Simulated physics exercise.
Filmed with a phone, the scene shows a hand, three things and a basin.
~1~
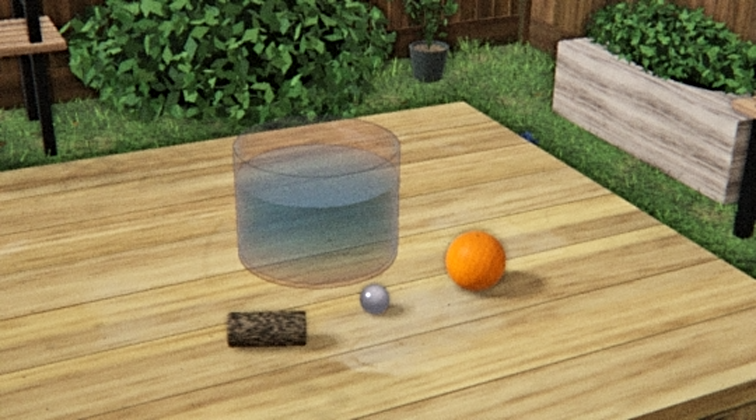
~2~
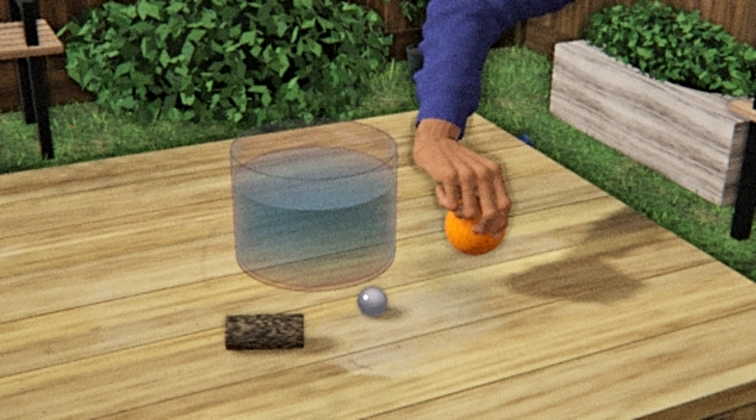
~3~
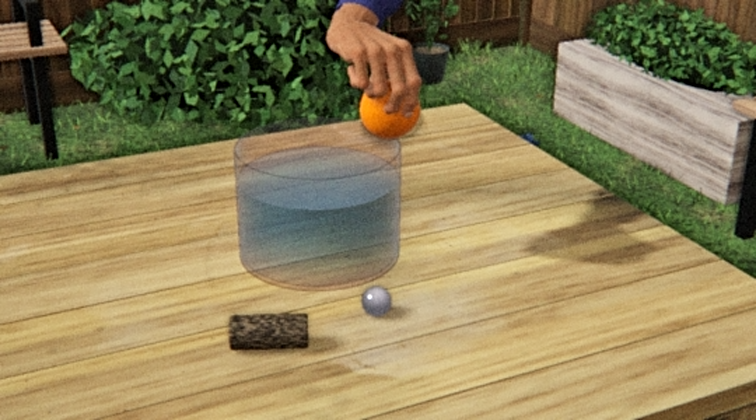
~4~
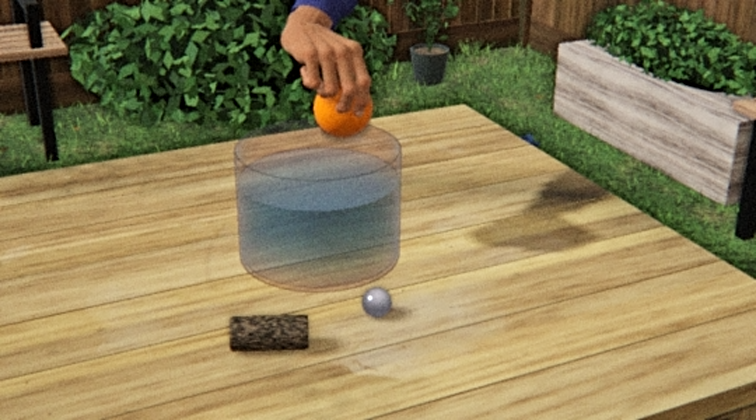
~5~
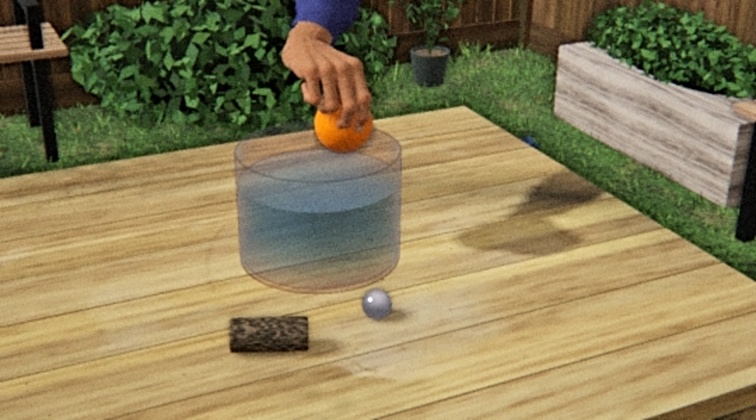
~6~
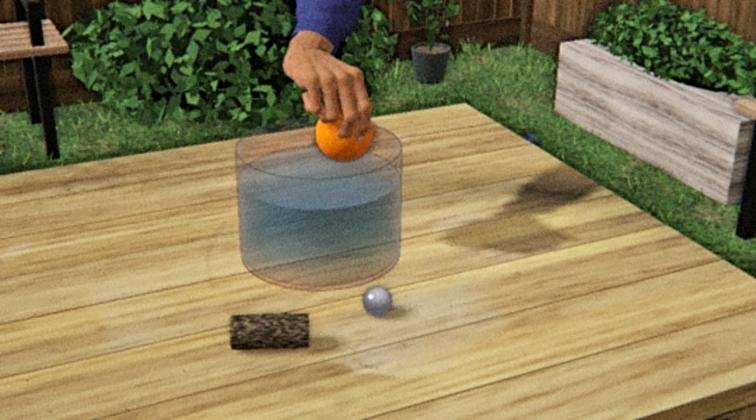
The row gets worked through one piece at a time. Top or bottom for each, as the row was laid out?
The one on the left keeps up, the one in the middle goes down, the one on the right keeps up.
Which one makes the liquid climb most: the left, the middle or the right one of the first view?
Observation: The item at the right end.
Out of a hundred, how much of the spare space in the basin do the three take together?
By my reckoning, 20 percent.
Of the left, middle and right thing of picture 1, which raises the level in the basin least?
The central one.
Shortly, the orange bobs at the top.
Then, the steel ball ends at the bottom.
At the finish, the piece of branch bobs at the top; afloat, piece of branch and orange.
